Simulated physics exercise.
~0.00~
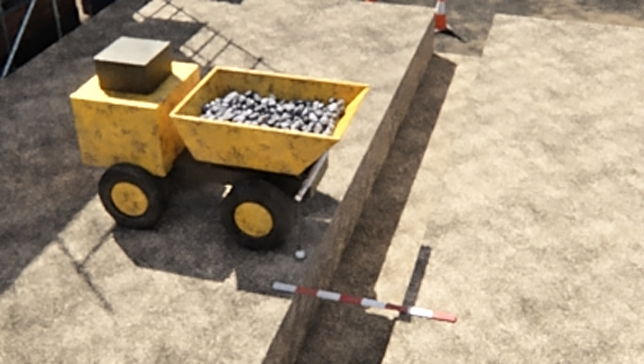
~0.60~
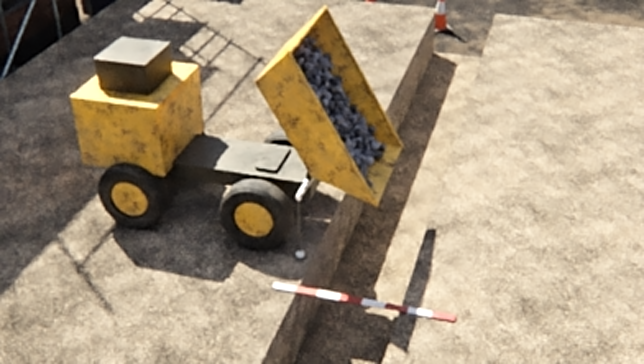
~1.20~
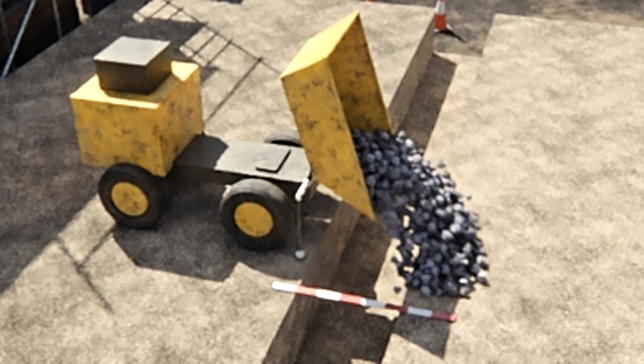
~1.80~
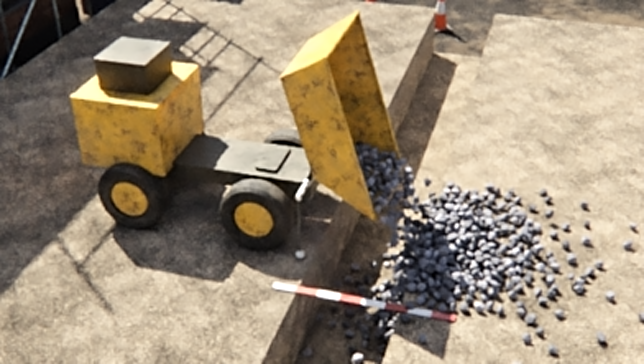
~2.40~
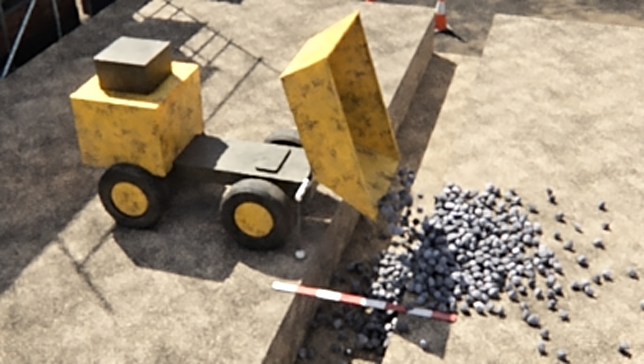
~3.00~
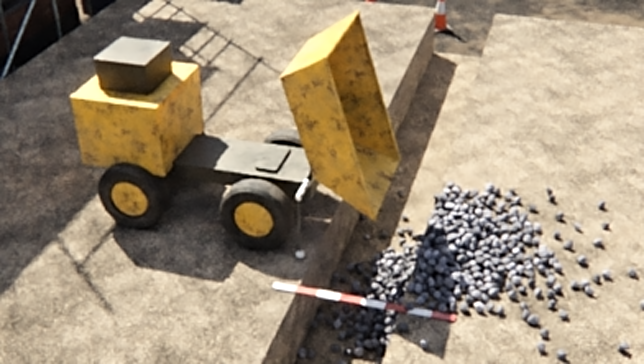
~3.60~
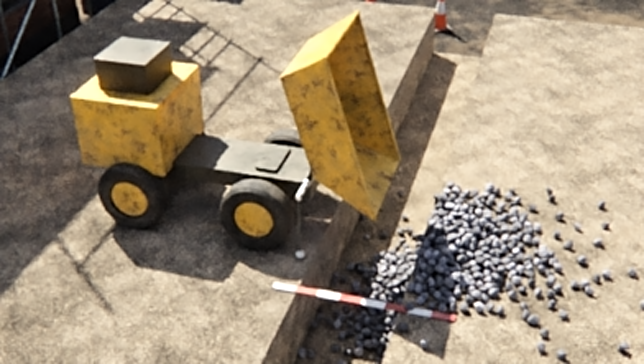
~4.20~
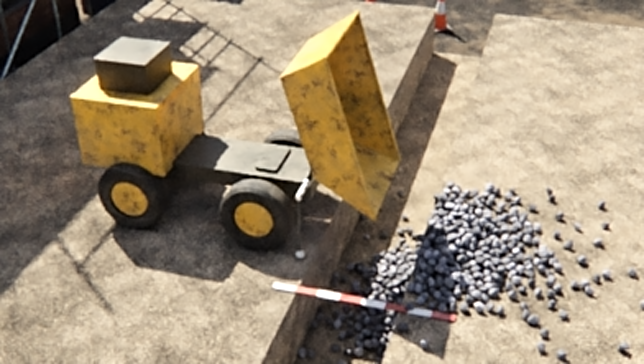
A yellow dumper standing at the edge of a trench tipped up its skip and poured out a load of grey stones, which slid down to the right, partly into the trench and partly beyond it, settling in a scattered heap while the emptied skip stayed raised.
